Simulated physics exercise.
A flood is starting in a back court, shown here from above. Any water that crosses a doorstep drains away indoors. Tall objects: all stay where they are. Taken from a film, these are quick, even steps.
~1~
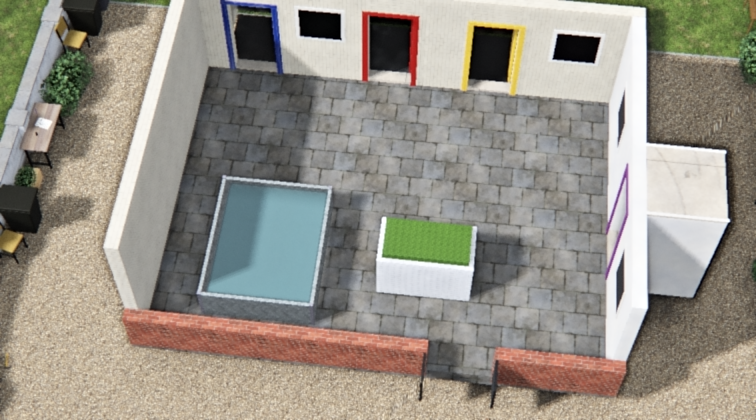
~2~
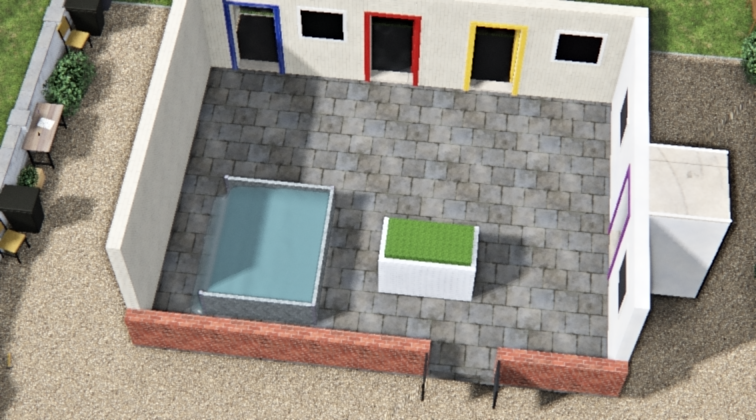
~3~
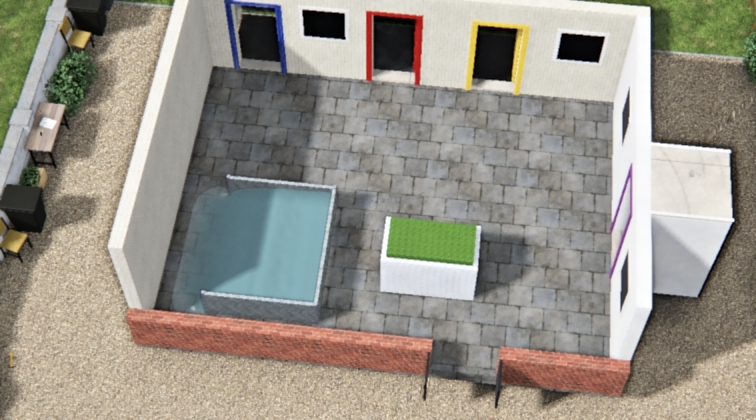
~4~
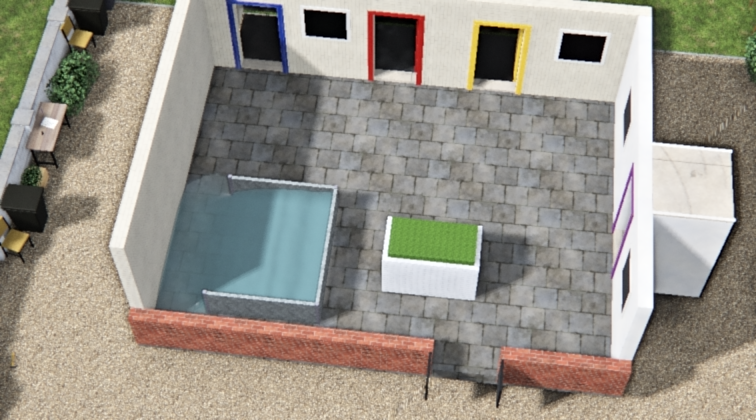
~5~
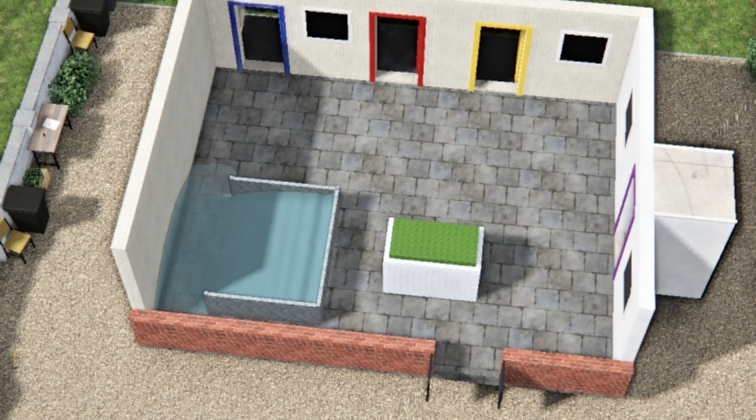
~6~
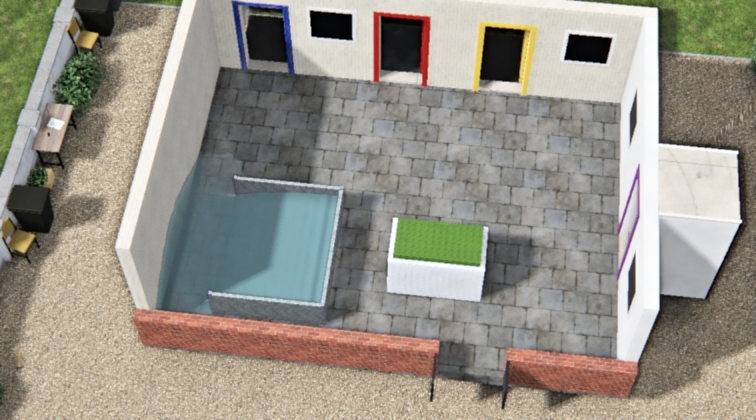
Water poured out of the left side of a glass-walled tank in a paved courtyard, spread across the slabs to the white wall, then crept along it toward the back, while everything else stayed put.
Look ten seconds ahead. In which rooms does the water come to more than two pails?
Behind the blue door, more than two pails; behind the red door, two pails or fewer; behind the purple door, two pails or fewer; behind the yellow door, two pails or fewer.
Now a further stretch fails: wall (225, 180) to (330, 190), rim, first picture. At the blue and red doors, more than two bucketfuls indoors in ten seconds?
The blue door ends up above, while the red door ends up above.
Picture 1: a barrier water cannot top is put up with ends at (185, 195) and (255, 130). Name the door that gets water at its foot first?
The door marked blue is first.
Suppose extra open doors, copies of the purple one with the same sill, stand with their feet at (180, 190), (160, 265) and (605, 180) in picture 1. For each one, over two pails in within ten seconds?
Taking them as listed, the first overshoots, the second overshoots and the third undershoots.
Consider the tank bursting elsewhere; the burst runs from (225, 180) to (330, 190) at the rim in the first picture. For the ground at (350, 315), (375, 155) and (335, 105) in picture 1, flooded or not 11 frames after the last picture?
Result, in sequence: Spared by the spill, sodden, sodden.
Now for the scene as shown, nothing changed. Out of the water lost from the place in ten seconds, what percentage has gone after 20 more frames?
Near 35 in a hundred, I reckon.
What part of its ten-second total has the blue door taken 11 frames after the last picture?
Around 5 in a hundred.
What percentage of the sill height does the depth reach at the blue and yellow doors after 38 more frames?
First 310 percent, then 50 percent.
A moment on, water covers 15 % of the floor; the blue door not reached, the red door not reached, the purple door not reached, the yellow door not reached.
Next, water covers 25 % of the floor; the blue door under two buckets in, the red door not reached, the purple door not reached, the yellow door not reached.
Then, water covers 40 % of the floor; the blue door far over two buckets in, the red door wet at the sill, nothing in, the purple door not reached, the yellow door not reached.
Later, water covers 70 % of the floor; the blue door far over two buckets in, the red door wet at the sill, nothing in, the purple door wet at the sill, nothing in, the yellow door wet at the sill, nothing in.
In the end, water covers 95 % of the floor; the blue door far over two buckets in, the red door wet at the sill, nothing in, the purple door wet at the sill, nothing in, the yellow door wet at the sill, nothing in.
